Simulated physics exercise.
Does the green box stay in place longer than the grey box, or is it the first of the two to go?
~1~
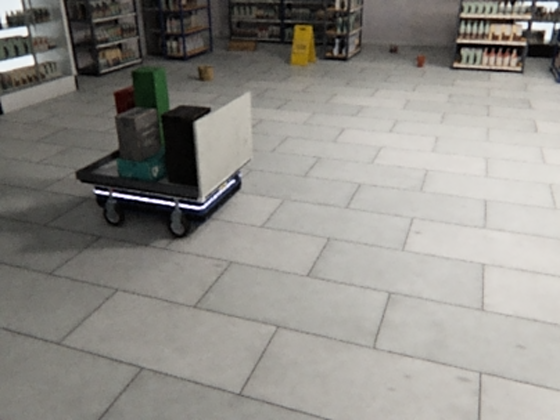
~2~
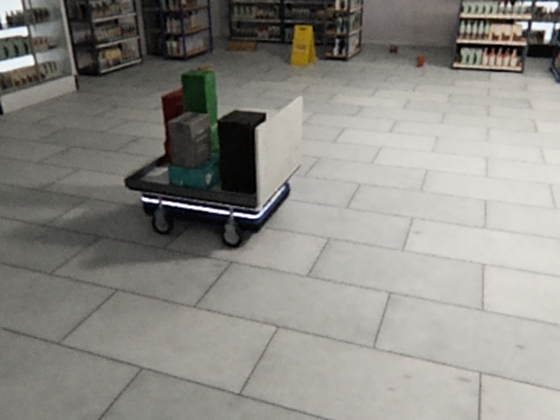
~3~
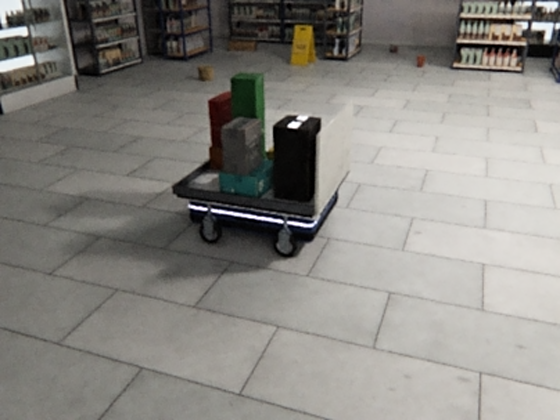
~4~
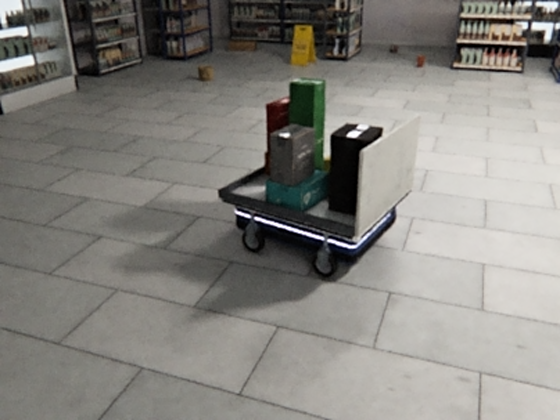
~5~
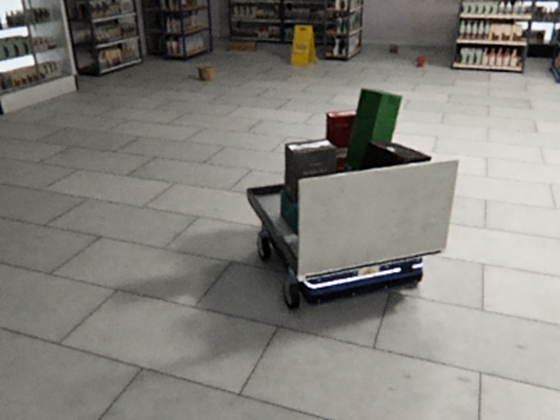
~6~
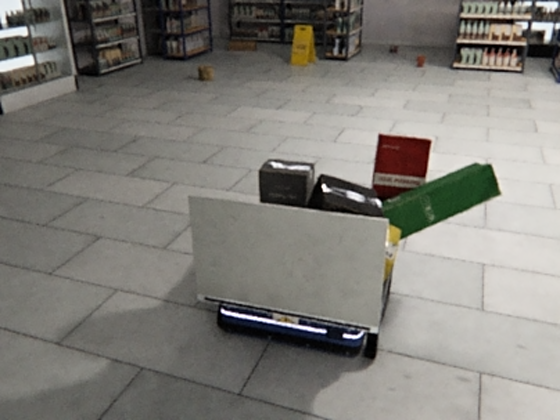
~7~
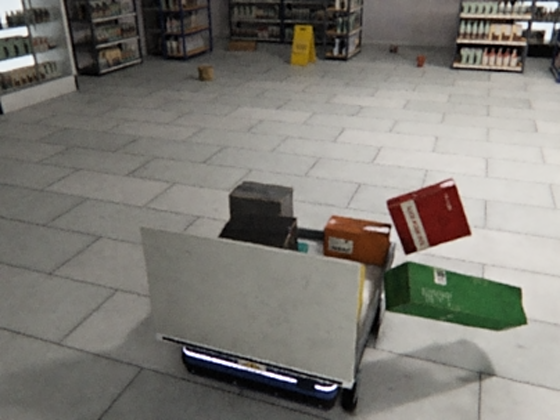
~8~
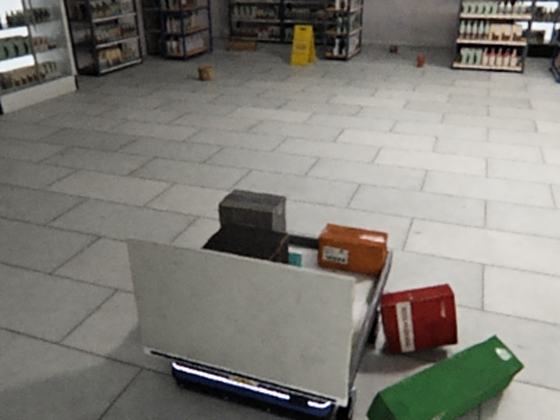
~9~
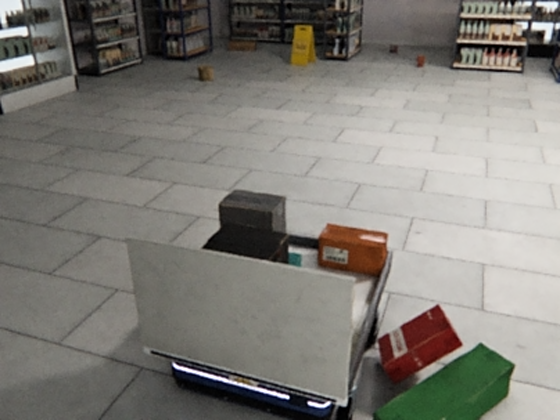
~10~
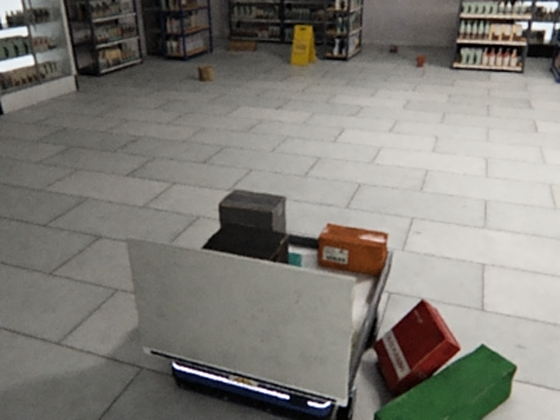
The green box is the first of the two to go, tipping over the side to the floor during the turn. The grey box is still on the deck when the cart stops.
